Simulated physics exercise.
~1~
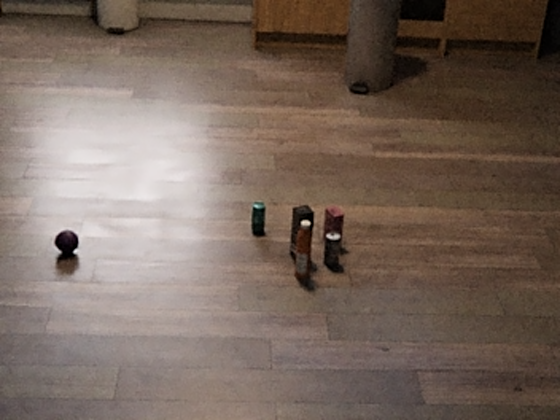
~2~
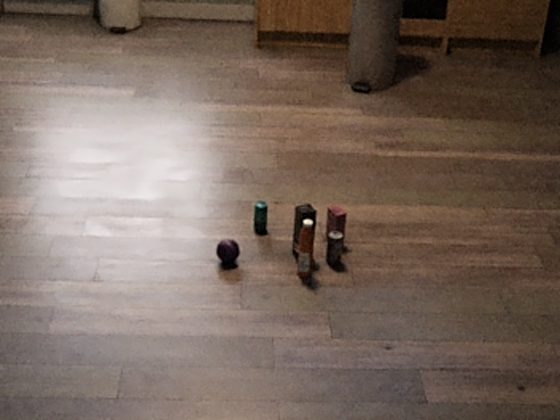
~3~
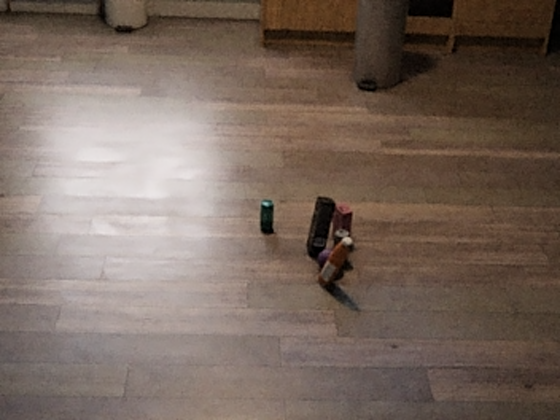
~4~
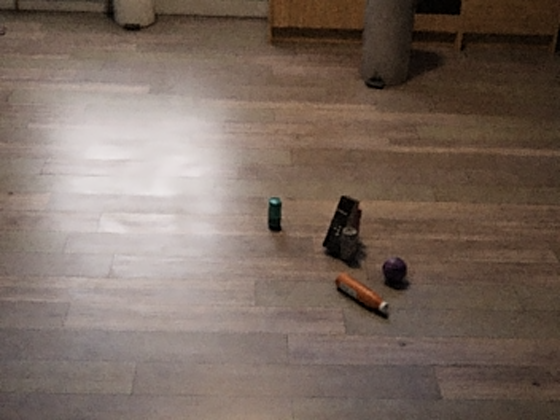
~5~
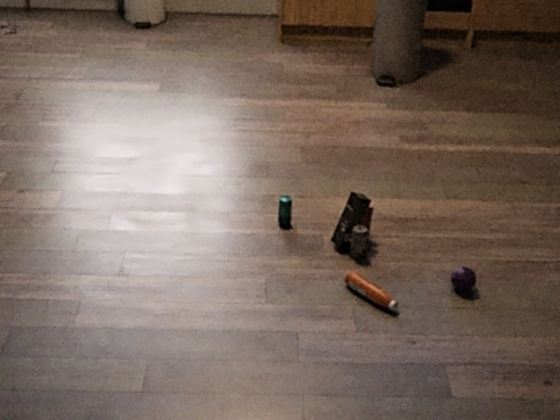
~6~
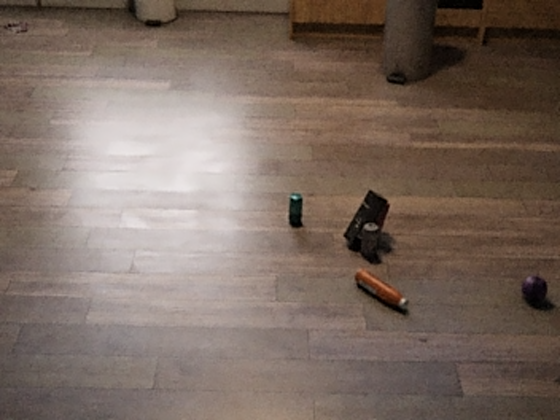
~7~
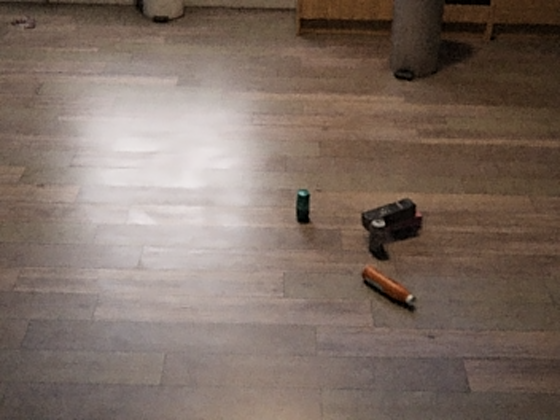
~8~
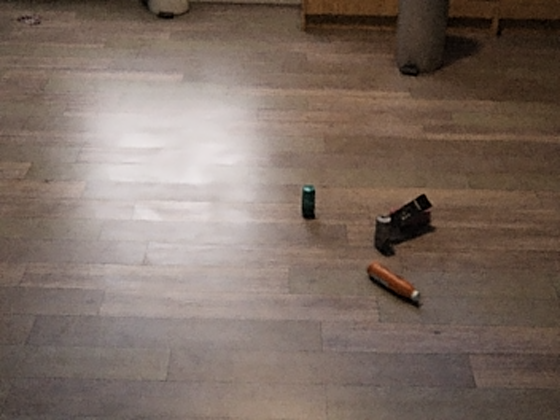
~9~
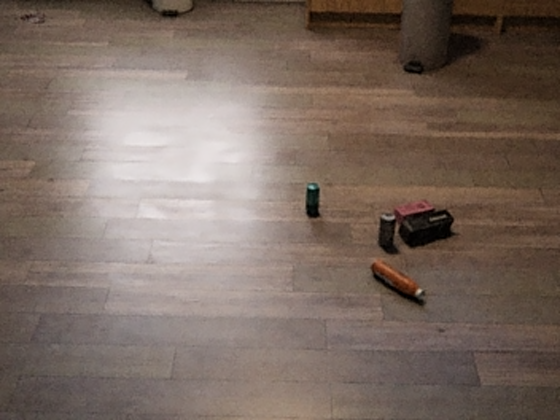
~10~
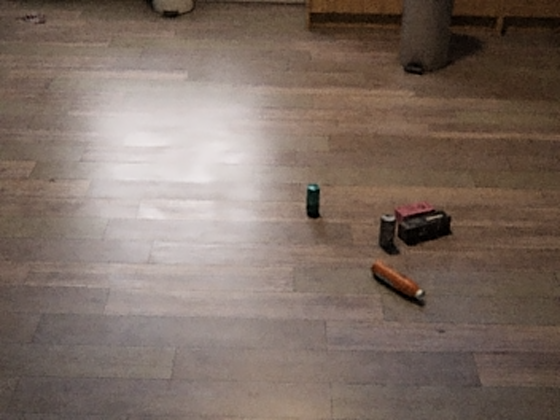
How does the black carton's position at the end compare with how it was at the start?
The black carton was standing upright at the start, but by the end it was lying on its side on the floor.
A purple ball rolled right across the wooden floor into a small group of objects, knocking over the orange bottle and rolling out of view. The black carton leaned, then it and the pink carton toppled, leaving the turquoise and grey cans standing.
